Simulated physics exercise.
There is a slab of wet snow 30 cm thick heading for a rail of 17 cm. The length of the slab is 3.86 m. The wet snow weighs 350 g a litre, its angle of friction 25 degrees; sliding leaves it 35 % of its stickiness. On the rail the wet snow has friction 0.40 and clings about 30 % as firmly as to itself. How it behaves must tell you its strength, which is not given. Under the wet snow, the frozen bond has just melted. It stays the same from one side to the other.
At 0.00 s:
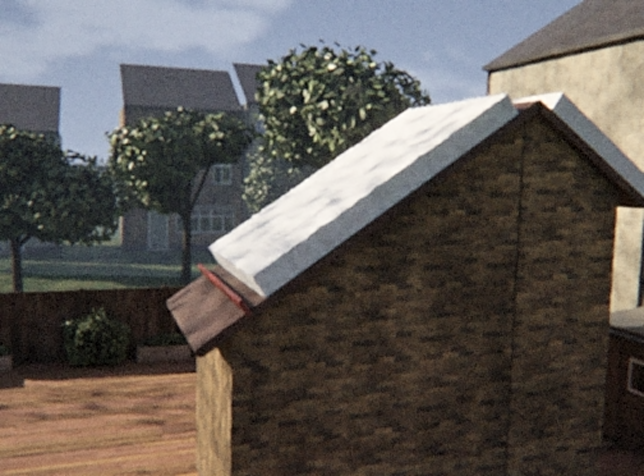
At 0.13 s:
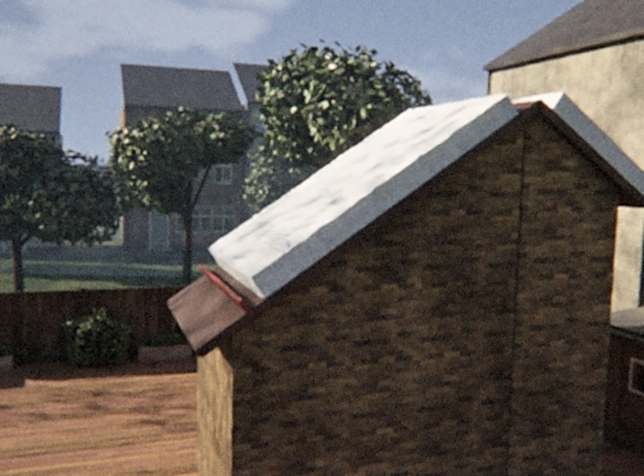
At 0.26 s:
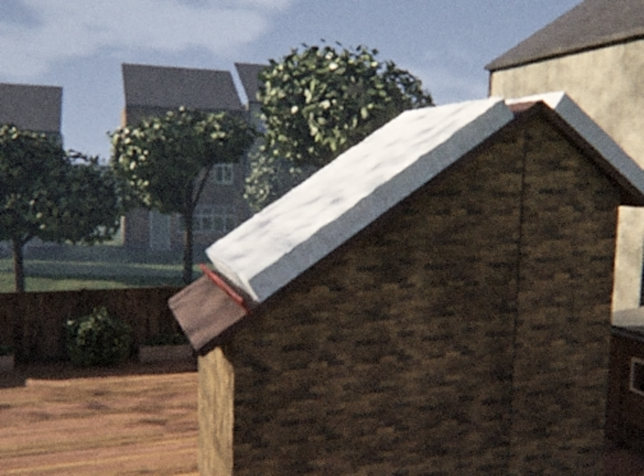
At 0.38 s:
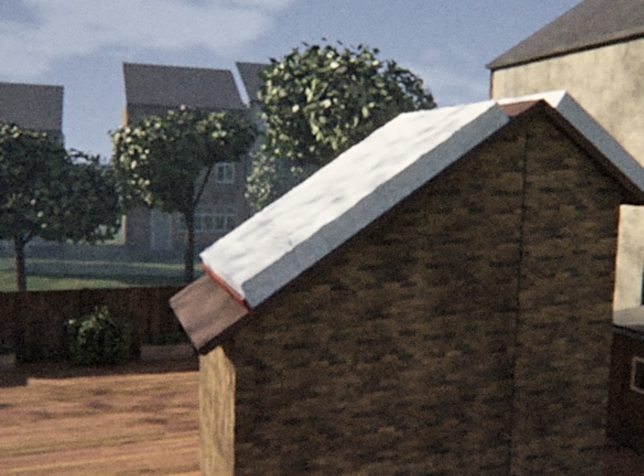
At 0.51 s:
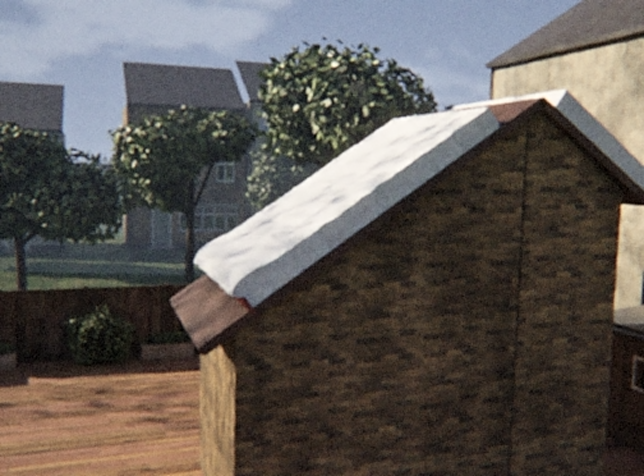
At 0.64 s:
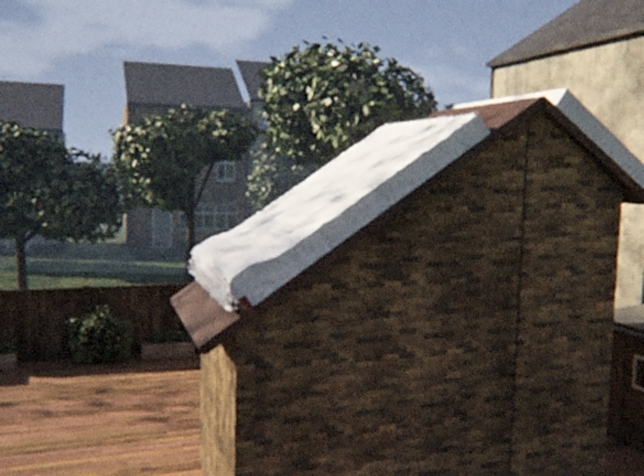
We see a thick white slab of snow on the sloping roof of a small brick building slide a short way down to the left, passing over a red rail near the eave, its lower end becoming rough and cracked.
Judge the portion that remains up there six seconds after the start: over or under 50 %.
My bet is south of 50 %.
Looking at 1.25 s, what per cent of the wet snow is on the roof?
About 85 %.
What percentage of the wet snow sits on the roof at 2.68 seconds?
30 %.
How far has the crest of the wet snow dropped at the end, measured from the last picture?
About 1.6 m.
By 1.25 s, 86 % of the snow is on the roof.
By 1.97 s, 49 % of the snow is on the roof.
By 2.68 s, 30 % of the snow is on the roof.
By 3.40 s, 26 % of the snow is on the roof.
By 6.00 s, at the end, 25 % of the snow is on the roof.
